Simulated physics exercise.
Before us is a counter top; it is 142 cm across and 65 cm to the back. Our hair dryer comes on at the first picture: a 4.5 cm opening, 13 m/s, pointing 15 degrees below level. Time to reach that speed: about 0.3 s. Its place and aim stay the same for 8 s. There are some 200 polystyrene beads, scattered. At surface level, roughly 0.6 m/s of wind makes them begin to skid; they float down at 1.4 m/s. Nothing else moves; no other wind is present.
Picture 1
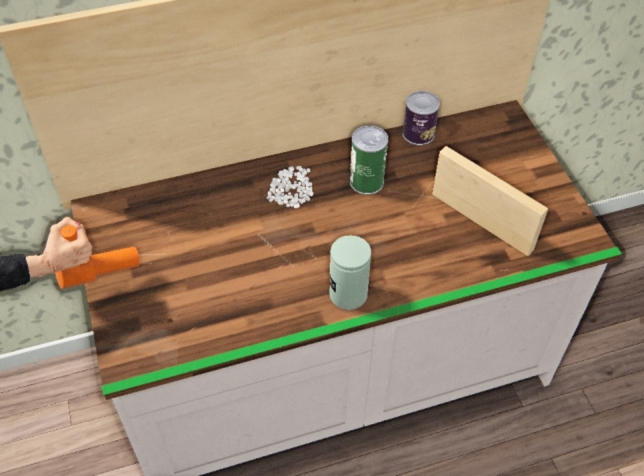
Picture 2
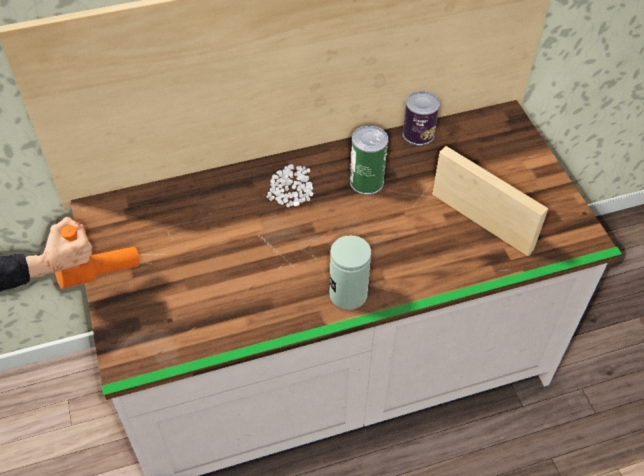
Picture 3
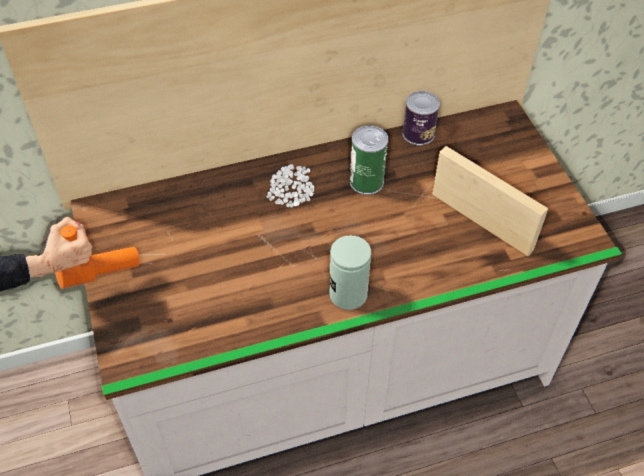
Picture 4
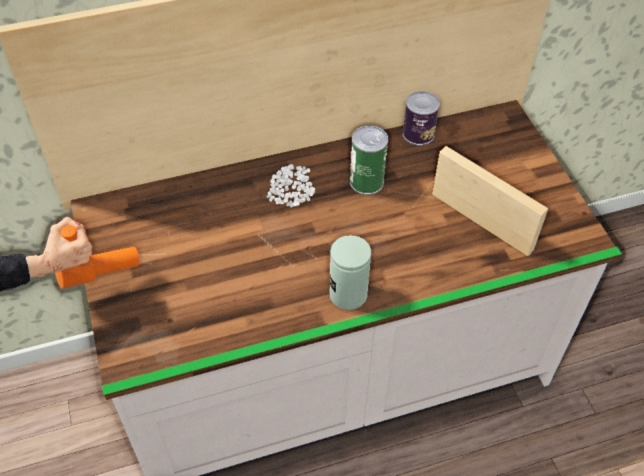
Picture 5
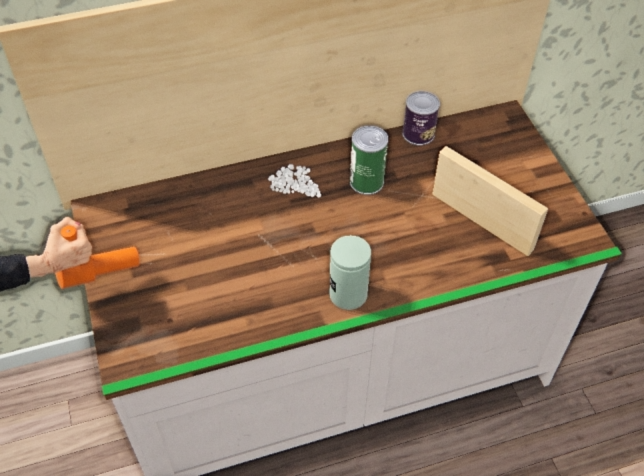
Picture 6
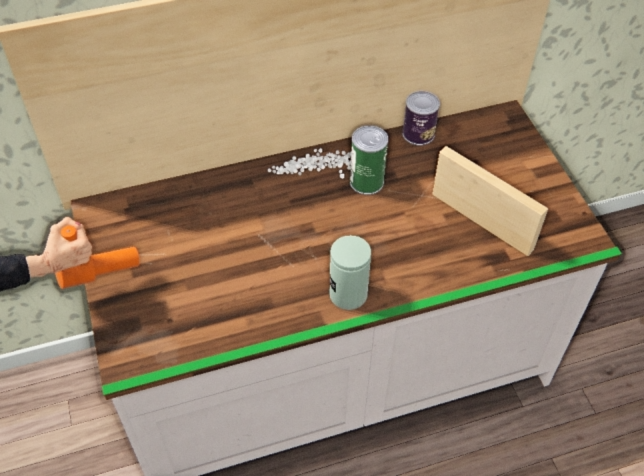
White beads resting in a round patch on a wooden counter, then scattering rightward towards a green tin as a hand holds an orange hair dryer.
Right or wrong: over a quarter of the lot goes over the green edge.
Wrong.
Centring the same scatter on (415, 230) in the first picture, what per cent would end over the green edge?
Then roughly 100 percent would end up there.
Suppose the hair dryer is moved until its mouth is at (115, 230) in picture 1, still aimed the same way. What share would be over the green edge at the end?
I'd put it at around 40 per cent.
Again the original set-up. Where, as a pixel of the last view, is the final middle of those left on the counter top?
Near (403, 117).
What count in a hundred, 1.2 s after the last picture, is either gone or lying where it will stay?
The share is roughly 50 %.
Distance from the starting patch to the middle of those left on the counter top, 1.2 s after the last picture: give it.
I'd guess near 40 cm.
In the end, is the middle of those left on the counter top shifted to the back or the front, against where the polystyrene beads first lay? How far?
The middle sits nearer the rear edge now, some 15 cm away from where it began.
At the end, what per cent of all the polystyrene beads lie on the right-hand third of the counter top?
I'd put it at about 30 percent.
Then, 1.2 s after the last picture the count stands so, 0 % are over the green edge; the middle of those still in play is near (405, 126).
Then, 2.2 s after the last picture the count stands so, 0 % are over the green edge; the middle of those still in play is near (404, 121).
Then, 4.1 s after the last picture the count stands so, 0 % are over the green edge; the middle of those still in play is near (403, 118).
Then, 7.7 s after the last picture, at the end, 0 % are over the green edge; the middle of those still in play is near (403, 117).
